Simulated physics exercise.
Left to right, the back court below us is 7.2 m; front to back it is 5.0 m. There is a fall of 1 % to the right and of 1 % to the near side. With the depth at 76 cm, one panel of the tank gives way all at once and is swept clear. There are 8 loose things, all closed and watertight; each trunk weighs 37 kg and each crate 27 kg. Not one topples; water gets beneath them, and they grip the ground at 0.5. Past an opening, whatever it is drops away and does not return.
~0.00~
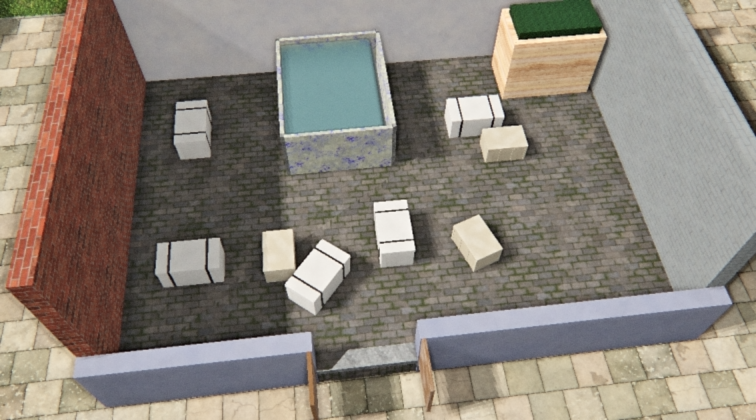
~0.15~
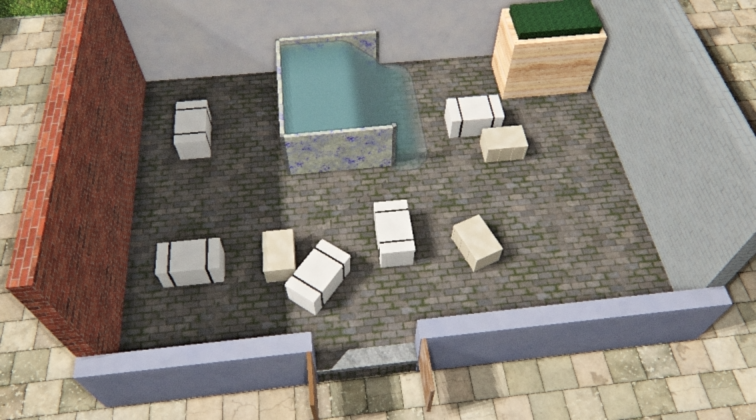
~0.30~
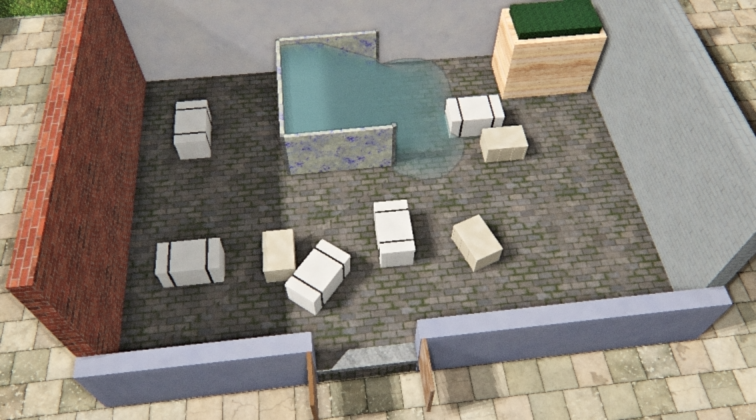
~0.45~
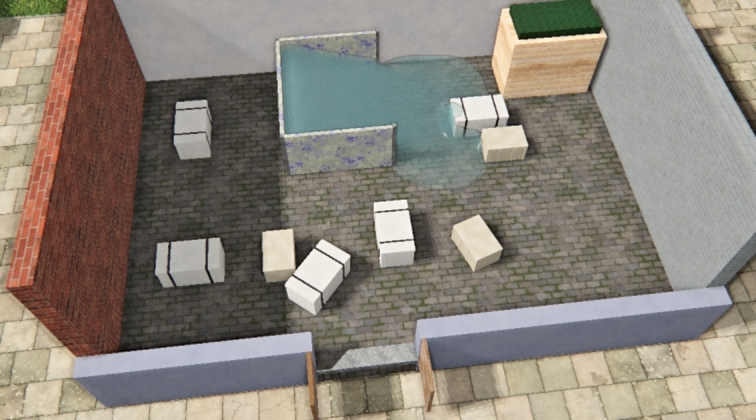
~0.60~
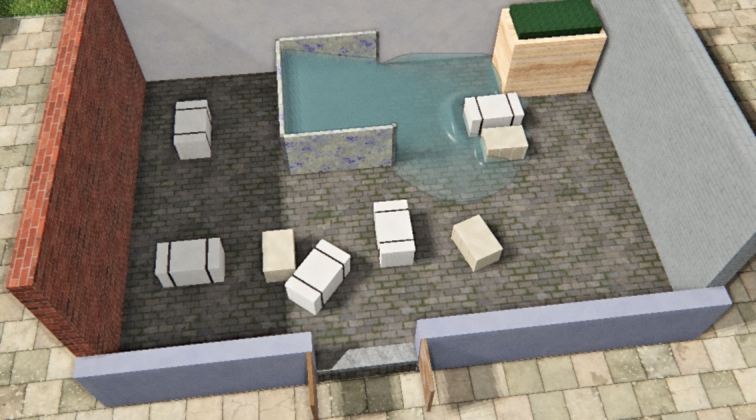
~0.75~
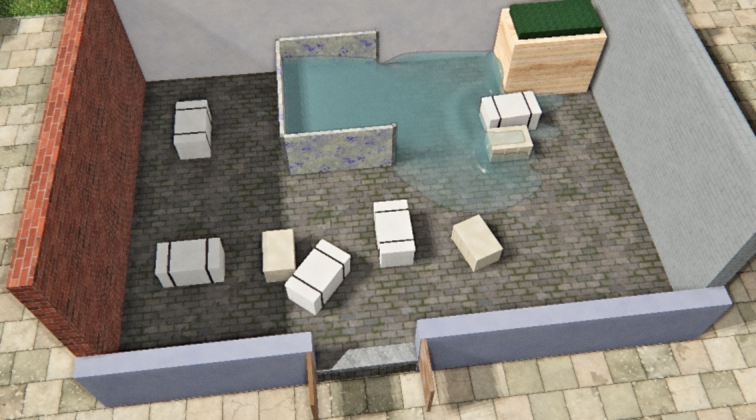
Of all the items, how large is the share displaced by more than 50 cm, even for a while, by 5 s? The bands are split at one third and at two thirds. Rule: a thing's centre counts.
It ends below a third.
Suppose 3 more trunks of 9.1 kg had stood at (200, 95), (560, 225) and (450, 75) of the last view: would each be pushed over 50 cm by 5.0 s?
Result, in sequence: Below the mark / above the mark / above the mark.
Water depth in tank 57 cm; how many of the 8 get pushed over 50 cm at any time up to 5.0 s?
It would come to 2 of them.
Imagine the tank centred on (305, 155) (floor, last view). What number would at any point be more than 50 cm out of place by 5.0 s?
The answer would then be 2.
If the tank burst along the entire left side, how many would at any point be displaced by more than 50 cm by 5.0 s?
Result: 4 of them.
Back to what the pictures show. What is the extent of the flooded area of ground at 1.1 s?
Close to 12 m2, I'd say.
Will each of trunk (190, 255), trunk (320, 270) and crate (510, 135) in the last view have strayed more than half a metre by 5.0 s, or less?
Taking them in turn, the answers are smaller, smaller and greater.
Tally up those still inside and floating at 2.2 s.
Count at that moment: 2.
After 1.1 s 2 of 8 are over 50 cm from their spots; 0 afloat.
After 2.2 s 2 of 8 are over 50 cm from their spots; 2 afloat.
After 3.5 s 2 of 8 are over 50 cm from their spots; 1 afloat.
After 5.0 s 2 of 8 are over 50 cm from their spots, and 2 have been at some point; 1 afloat.
